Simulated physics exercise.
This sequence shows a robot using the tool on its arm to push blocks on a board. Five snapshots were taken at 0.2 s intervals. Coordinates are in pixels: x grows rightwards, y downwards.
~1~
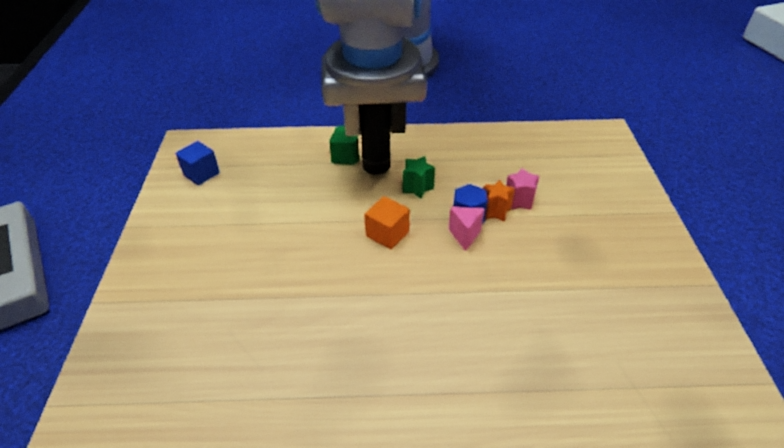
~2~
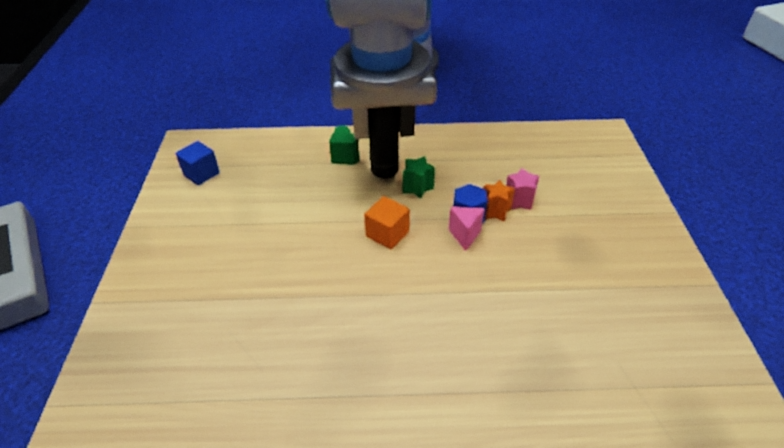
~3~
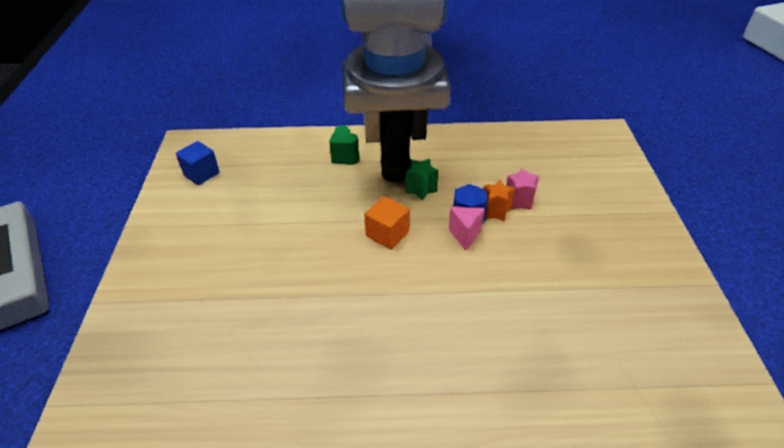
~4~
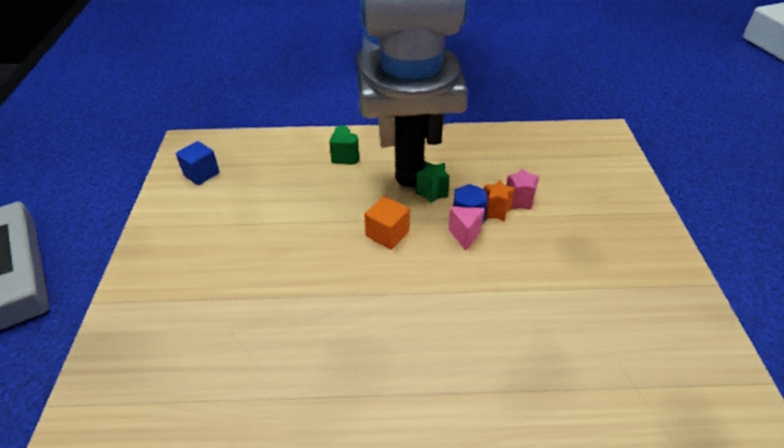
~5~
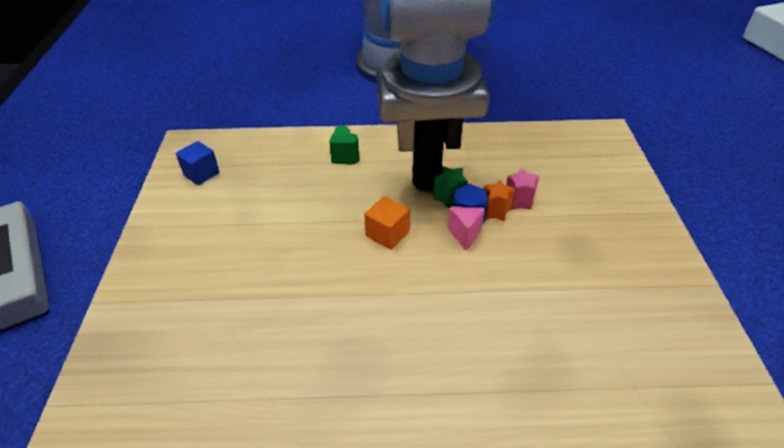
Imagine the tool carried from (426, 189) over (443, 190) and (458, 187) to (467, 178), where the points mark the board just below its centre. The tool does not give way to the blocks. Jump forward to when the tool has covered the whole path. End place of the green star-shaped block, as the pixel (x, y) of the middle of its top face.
Around (478, 178).
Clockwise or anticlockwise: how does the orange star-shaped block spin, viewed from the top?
Bird's-eye view: Counterclockwise.
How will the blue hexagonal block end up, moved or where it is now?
From what I can tell, it won't keep its place.
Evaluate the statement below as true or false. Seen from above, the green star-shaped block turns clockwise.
Verdict: True.
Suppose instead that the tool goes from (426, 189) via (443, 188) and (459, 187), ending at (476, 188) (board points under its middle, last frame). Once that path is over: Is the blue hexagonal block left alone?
It seems not.
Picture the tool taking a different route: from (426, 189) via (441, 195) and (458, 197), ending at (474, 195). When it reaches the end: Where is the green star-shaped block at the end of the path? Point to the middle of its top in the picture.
My estimate: (493, 188).
The first path, step by step. Halfway along, tool (452, 182); green star-shaped block (475, 179), turned 20° clockwise; pink triangular piece (469, 216), turned 15° clockwise; blue hexagonal block (479, 199); orange star-shaped block (503, 191), turned 20° anticlockwise.
At the end, tool (468, 172); green star-shaped block (478, 178), turned 35° clockwise; pink triangular piece (469, 216), turned 15° clockwise; blue hexagonal block (479, 199); orange star-shaped block (503, 191), turned 20° anticlockwise.
